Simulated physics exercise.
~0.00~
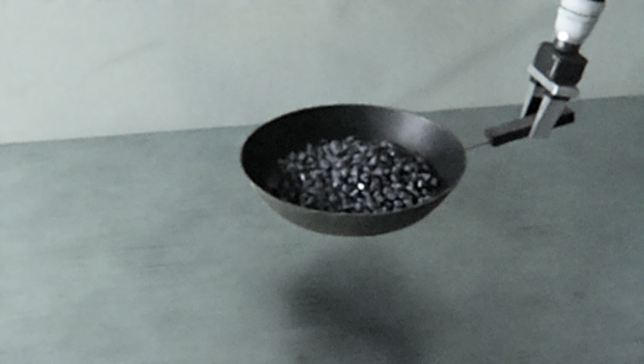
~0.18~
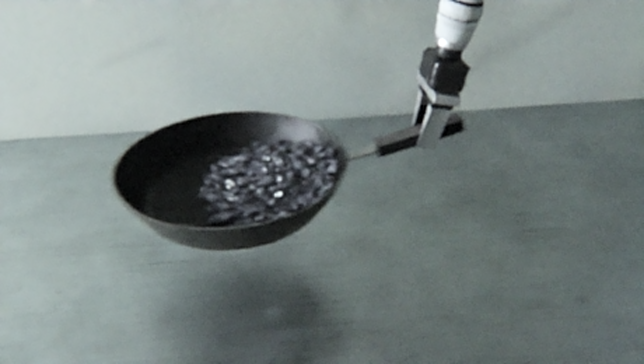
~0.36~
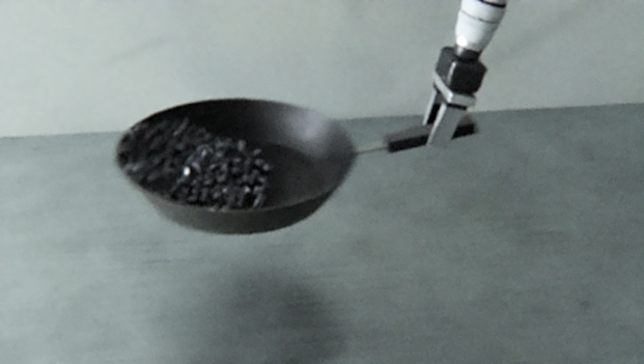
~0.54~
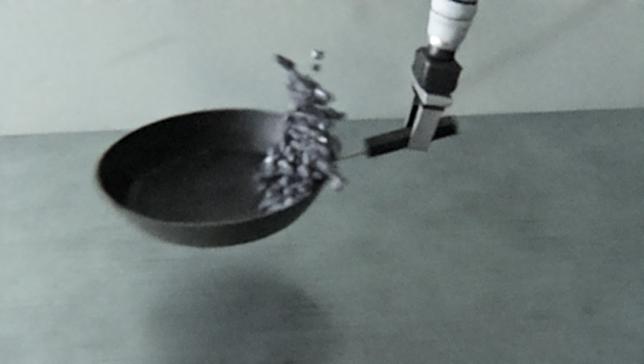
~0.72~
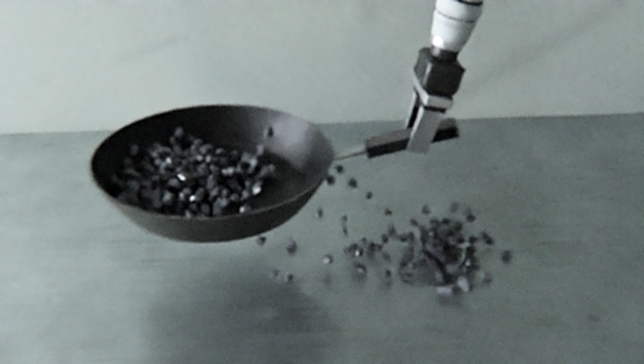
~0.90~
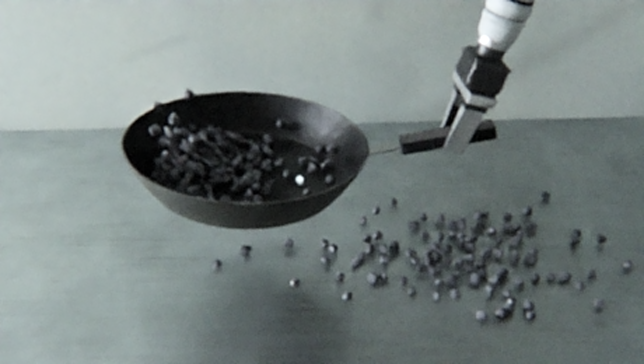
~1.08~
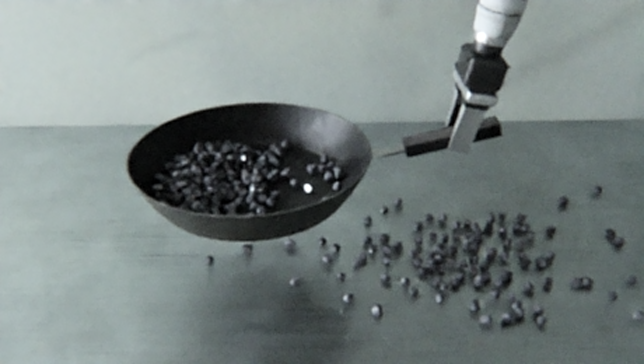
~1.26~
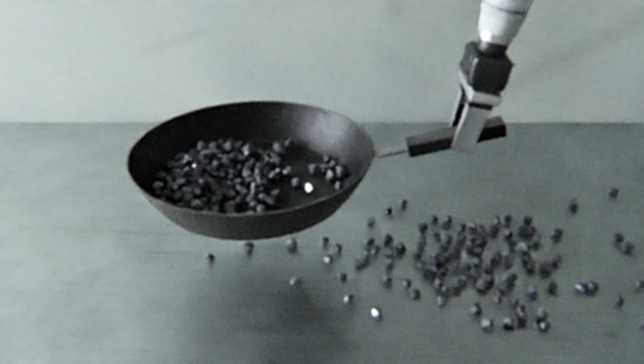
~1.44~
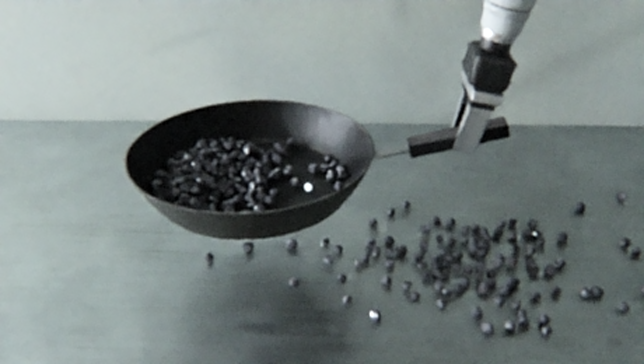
A robotic gripper, white above and dark below, holds a dark frying pan by its handle over a plain grey-green surface, seen from slightly above with a pale wall behind. Small, shiny black pebbles lie heaped in the pan. The arm carries the pan left, and the pebbles slide towards the handle, then back to the far left side. As the pan jerks again, they surge up against the handle side and many spill over the rim. They scatter across the surface at the lower right while the pan shifts right and comes to rest, still holding most of the pebbles.
